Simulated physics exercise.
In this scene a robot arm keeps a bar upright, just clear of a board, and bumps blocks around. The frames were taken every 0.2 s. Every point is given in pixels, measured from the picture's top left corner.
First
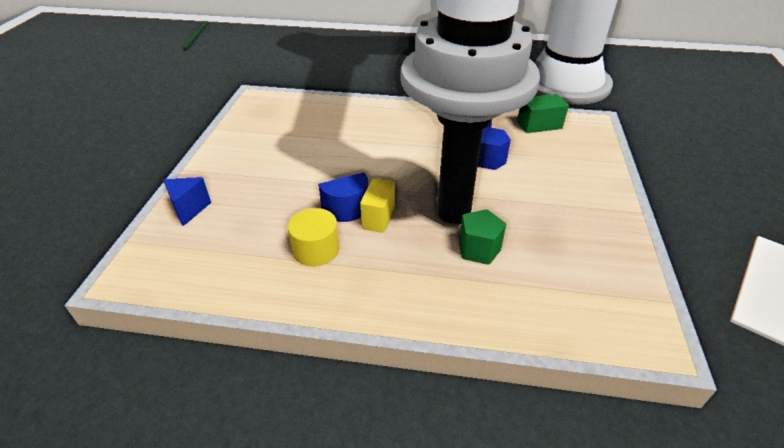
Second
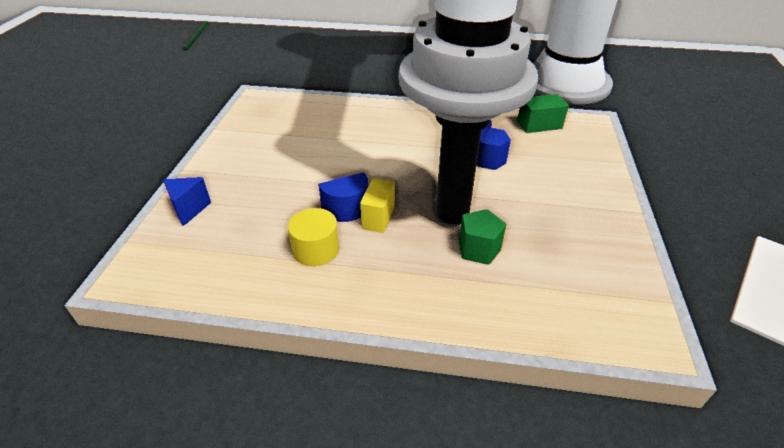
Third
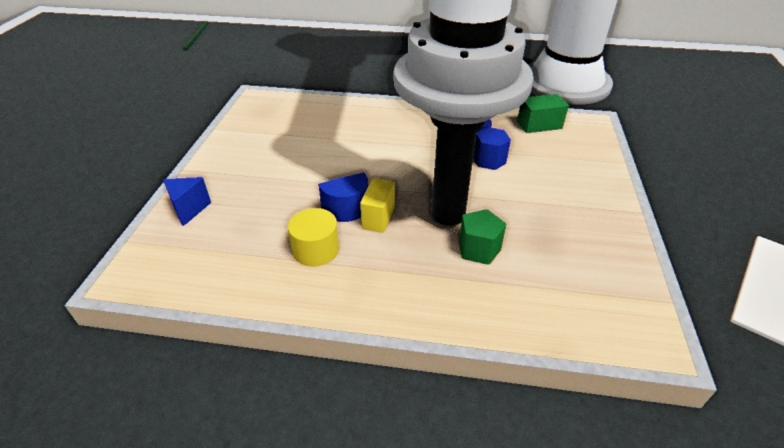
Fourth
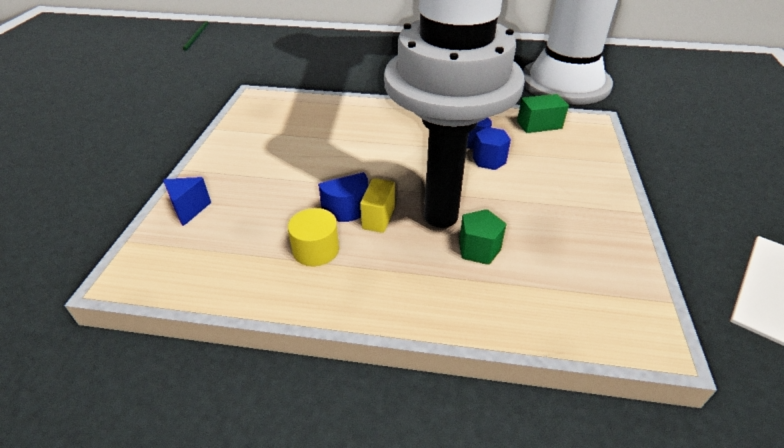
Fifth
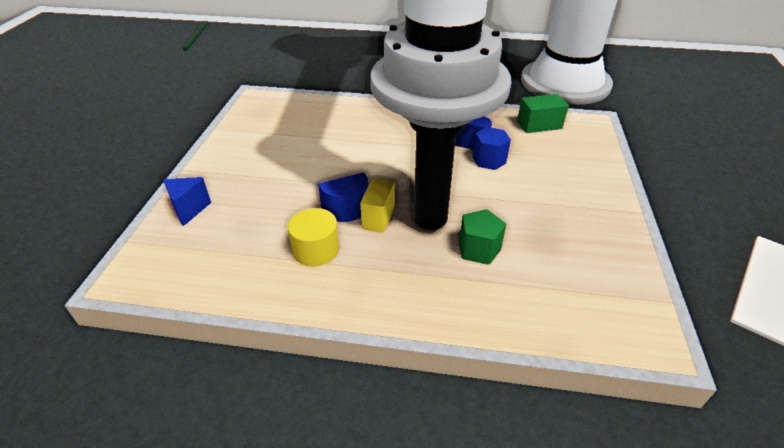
A robot arm with a black bar slid slowly a short way left across the wooden board, away from the green block toward the yellow and blue ones, while all the blocks stayed still.
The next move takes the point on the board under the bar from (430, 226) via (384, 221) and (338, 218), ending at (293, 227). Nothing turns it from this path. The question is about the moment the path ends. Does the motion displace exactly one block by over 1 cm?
My answer is no.
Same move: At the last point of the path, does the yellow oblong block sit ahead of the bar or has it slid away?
In the end it is beside or behind the bar.
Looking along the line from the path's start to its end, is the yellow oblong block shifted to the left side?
I believe not.
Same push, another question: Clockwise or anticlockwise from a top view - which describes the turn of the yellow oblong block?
Overhead view: Clockwise.
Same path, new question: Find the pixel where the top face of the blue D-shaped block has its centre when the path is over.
It is going to be at (281, 166).
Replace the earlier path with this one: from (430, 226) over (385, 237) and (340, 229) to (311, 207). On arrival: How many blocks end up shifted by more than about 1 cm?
Two get moved.
The first path, step by step. One third of the way, bar at (384, 214); blue D-shaped block at (328, 180); yellow oblong block at (357, 187), turned 15° clockwise.
Two thirds of the way, bar at (337, 211); blue D-shaped block at (291, 171); yellow oblong block at (314, 181), turned 30° clockwise.
At the end, bar at (291, 220); yellow round block not moved; blue D-shaped block at (281, 166), turned 15° clockwise; yellow oblong block at (299, 179), turned 50° clockwise.
